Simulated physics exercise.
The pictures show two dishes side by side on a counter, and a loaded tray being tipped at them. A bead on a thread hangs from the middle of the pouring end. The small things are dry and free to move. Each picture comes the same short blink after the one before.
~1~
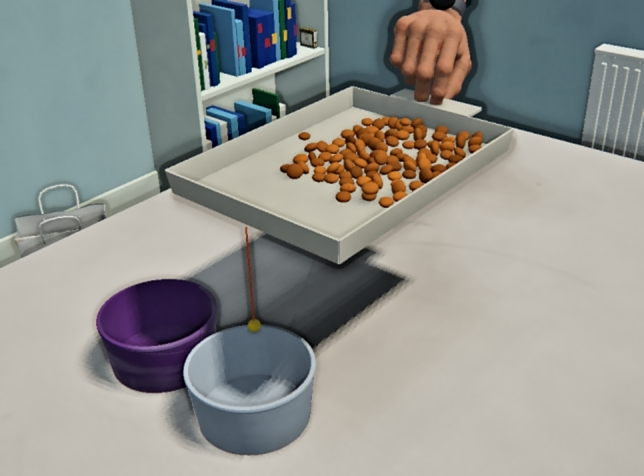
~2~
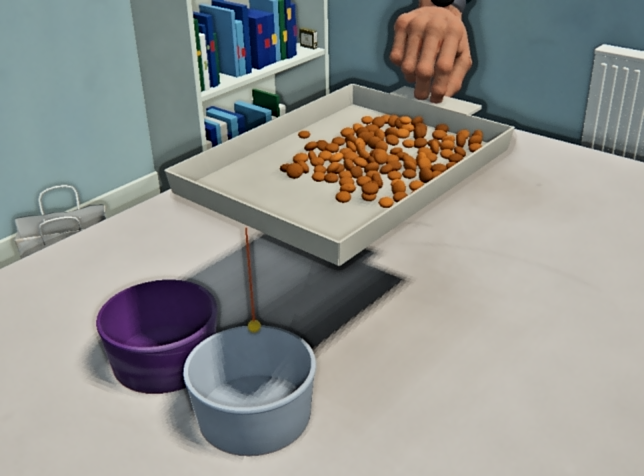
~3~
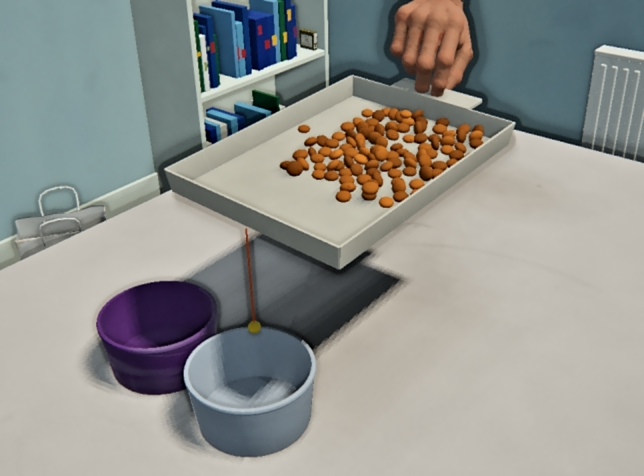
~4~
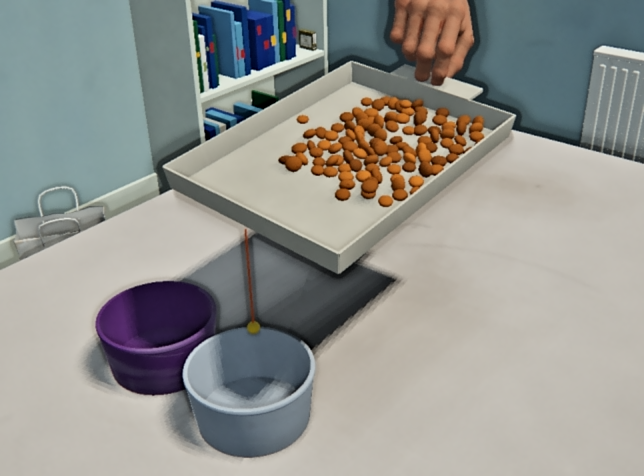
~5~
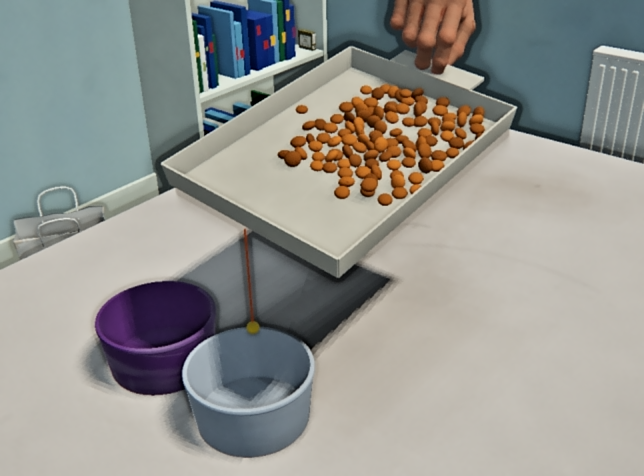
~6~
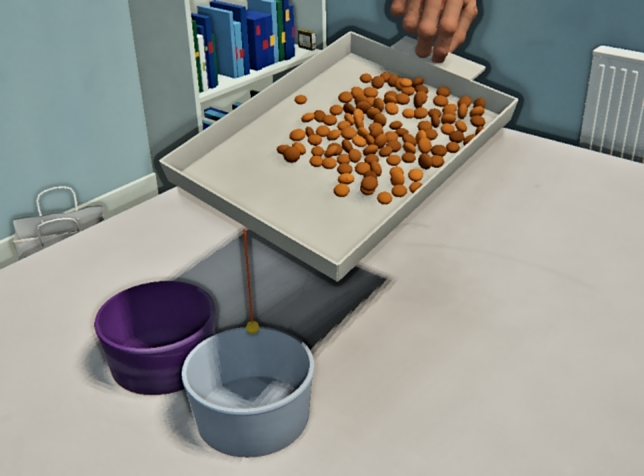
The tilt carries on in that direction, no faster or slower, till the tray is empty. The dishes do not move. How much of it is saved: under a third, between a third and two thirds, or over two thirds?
Together they catch less than a third.
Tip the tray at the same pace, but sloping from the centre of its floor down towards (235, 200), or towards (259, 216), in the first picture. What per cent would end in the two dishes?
Near 80 % and 60 %.
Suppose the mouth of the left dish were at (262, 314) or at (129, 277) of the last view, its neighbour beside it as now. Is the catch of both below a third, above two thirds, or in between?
The first try: Beyond two thirds. The second: Under a third.
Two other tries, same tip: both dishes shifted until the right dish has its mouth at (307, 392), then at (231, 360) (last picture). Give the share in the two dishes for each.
In turn 90 and 0 in a hundred.
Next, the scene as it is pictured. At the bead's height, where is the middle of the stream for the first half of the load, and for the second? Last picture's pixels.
At about (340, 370), then at (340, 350).
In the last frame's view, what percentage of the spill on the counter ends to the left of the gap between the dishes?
About 0 per cent.
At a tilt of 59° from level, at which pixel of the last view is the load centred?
Near (350, 223).
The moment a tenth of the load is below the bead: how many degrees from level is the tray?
At some 70 degrees.
Soon, tray tipped steeply; nearly all on the tray; a stray few in the air.
A while on, tray tipped right over; about a quarter on the tray; a small part in the right dish; about half outside both; a small part in the air.
Towards the end, tray tipped past a quarter turn; a small part in the right dish; nearly all outside both.
Finally, tray tipped past a quarter turn; a small part in the right dish; none in the left dish; nearly all outside both.
